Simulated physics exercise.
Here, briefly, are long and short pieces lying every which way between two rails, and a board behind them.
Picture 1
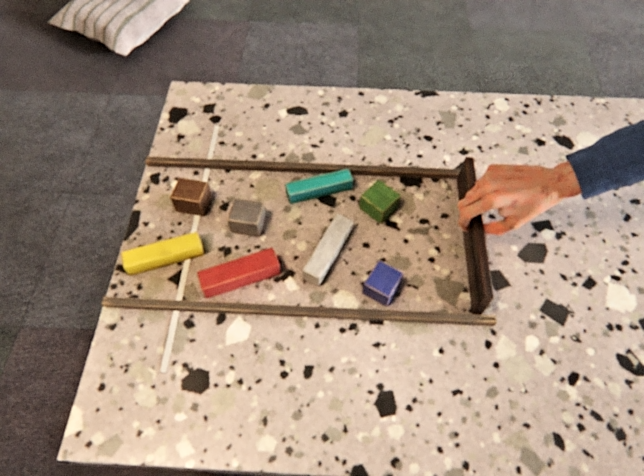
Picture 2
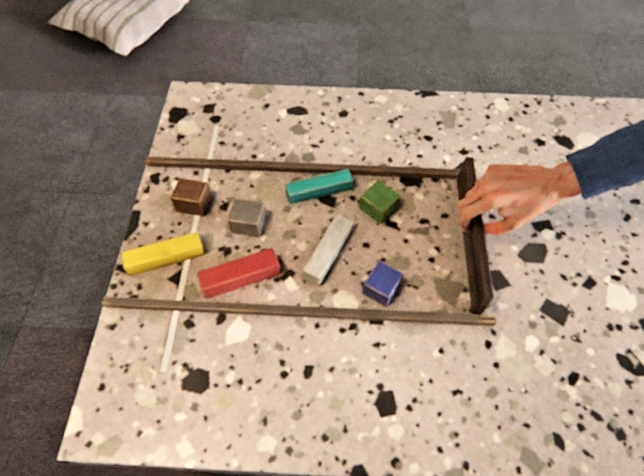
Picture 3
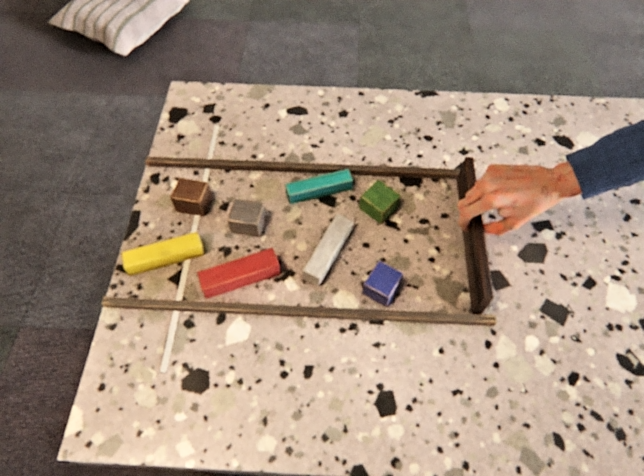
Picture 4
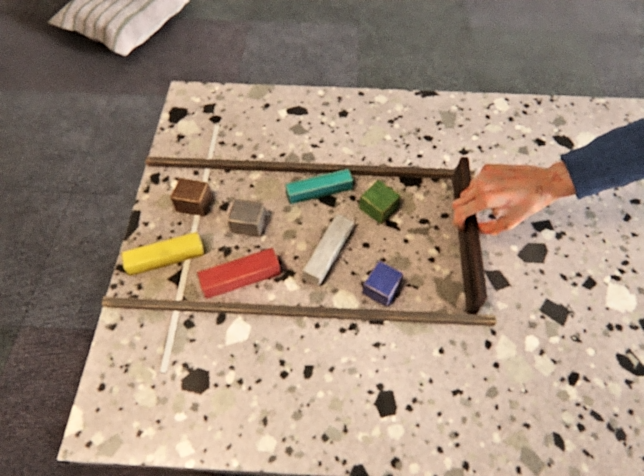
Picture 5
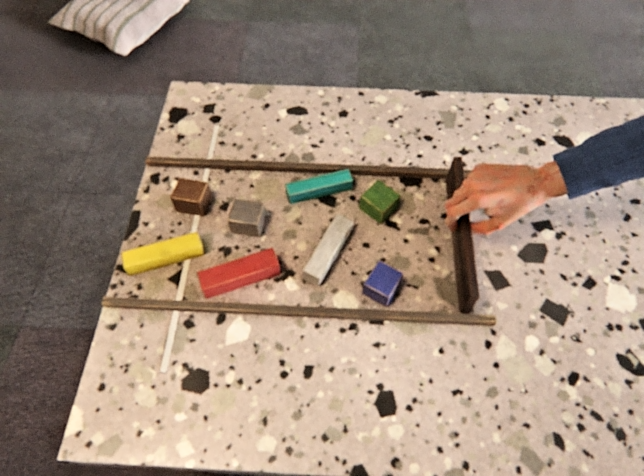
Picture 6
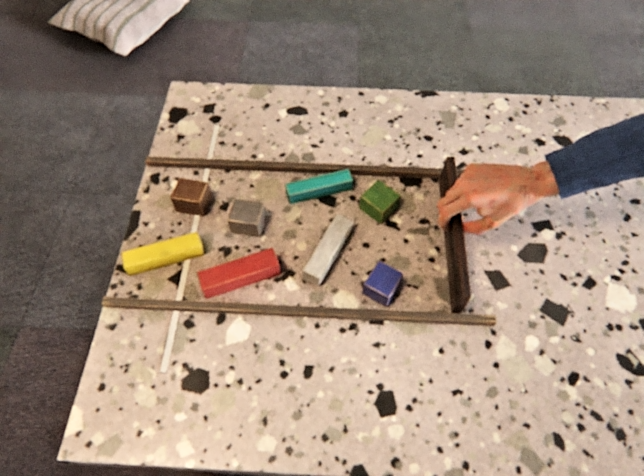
A hand gripping a dark board at the right end of two rails stays still at first, then slides the board a short way left between them. The eight coloured blocks and bars scattered ahead of it on the speckled surface do not move, and a gap remains between them and the board.
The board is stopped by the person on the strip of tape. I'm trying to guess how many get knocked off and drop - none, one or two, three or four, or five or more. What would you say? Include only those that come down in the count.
I would say one or two.
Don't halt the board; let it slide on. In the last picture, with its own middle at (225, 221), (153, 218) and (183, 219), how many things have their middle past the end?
Past the end: 0, 5 and 2.
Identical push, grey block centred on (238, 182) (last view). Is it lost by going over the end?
It simply keeps its place on top.
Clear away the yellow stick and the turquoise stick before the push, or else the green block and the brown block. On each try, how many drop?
First 0, then 0.
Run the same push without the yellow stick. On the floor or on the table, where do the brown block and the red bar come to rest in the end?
The brown block comes off; the red bar stays put.
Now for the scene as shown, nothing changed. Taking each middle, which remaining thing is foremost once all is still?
The red bar ends nearest.
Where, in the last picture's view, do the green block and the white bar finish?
Middles: Around (184, 198) and around (165, 242).
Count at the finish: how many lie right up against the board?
Count recorded: 4.
A little later, none off yet; yellow stick at rest near (164, 254); brown block at rest near (192, 197); grey block at rest near (247, 218).
When it is over, the number that fall off is one or two; down, brown block and yellow stick.
